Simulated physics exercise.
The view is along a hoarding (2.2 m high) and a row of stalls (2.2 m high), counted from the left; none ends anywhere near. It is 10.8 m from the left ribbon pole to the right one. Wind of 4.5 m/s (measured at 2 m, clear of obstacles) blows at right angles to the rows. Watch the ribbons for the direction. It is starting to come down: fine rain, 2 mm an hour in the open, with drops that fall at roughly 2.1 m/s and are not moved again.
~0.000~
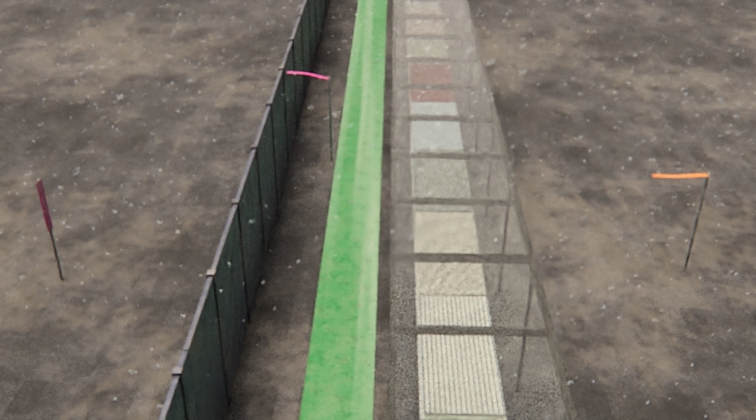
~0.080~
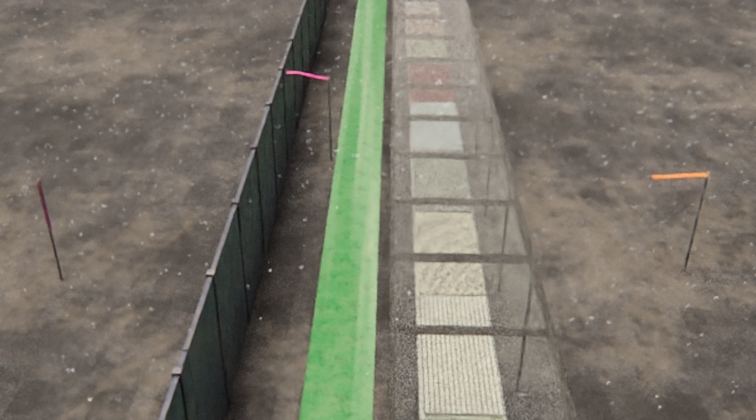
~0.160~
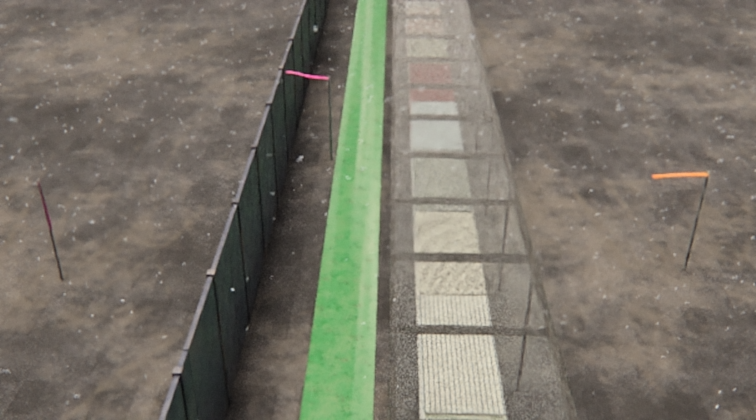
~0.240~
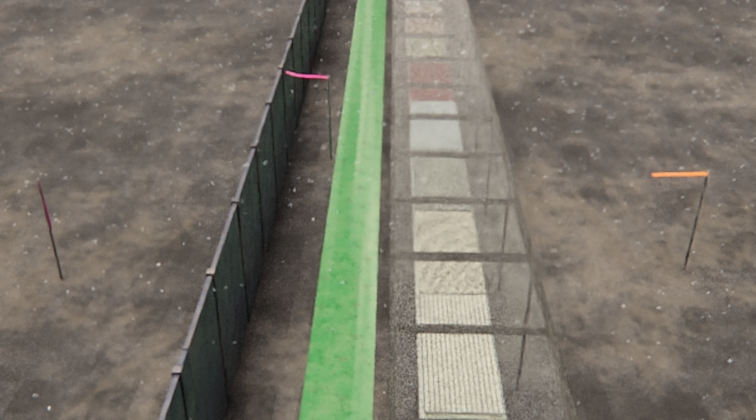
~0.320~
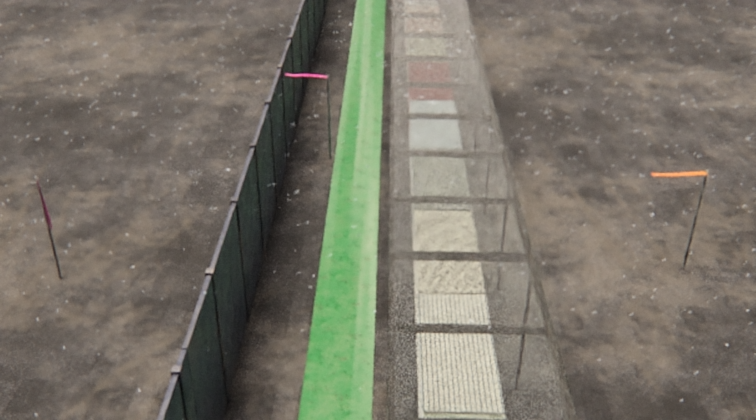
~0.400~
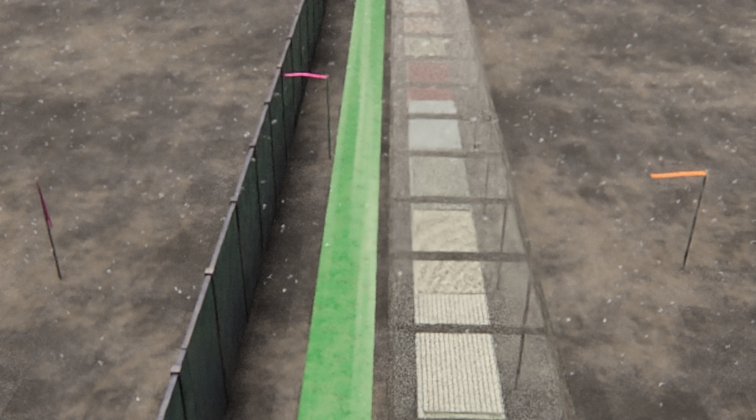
Green strip running between a dark fence and a row of covered pale panels, ribbons on poles barely shifting as white specks drift.
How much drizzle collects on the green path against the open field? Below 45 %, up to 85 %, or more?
It gets not even 45 % of the open amount.
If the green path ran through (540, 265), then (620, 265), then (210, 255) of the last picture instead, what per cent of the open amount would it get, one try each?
In turn about 90 %, 100 %, 50 %.
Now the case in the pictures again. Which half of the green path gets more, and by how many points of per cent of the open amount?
The right one, some 30 points more.
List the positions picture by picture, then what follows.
The first picture shows the left ribbon ends at (51, 229), hanging almost straight.
The second picture shows the right ribbon ends at (652, 177), leaning 85 degrees to the left and the green one passes (350, 261).
The third picture shows the inner ribbon ends at (286, 72), leaning 100 degrees to the left, above the rows the drops slant 75 degrees from upright, towards the left and the top of the row of stalls crosses (445, 114).
The fourth picture shows the left ribbon ends at (52, 229), hanging almost straight and the green one passes (356, 191).
The fifth picture shows the right ribbon ends at (652, 175), leaning 90 degrees to the left and above the rows the drops slant 75 degrees from upright, towards the left.
The sixth picture shows the inner ribbon ends at (284, 75), leaning 95 degrees to the left and the top of the row of stalls crosses (443, 112).
In 10 minutes the green path collects 0.1 mm against 0.3 mm in the open.
In 30 minutes the green path collects 0.3 mm against 1.0 mm in the open.
In 60 minutes the green path collects 0.6 mm against 2.0 mm in the open, so the green path has 30 % of the open amount; the left half of it has 14 %, the right half 46 %.
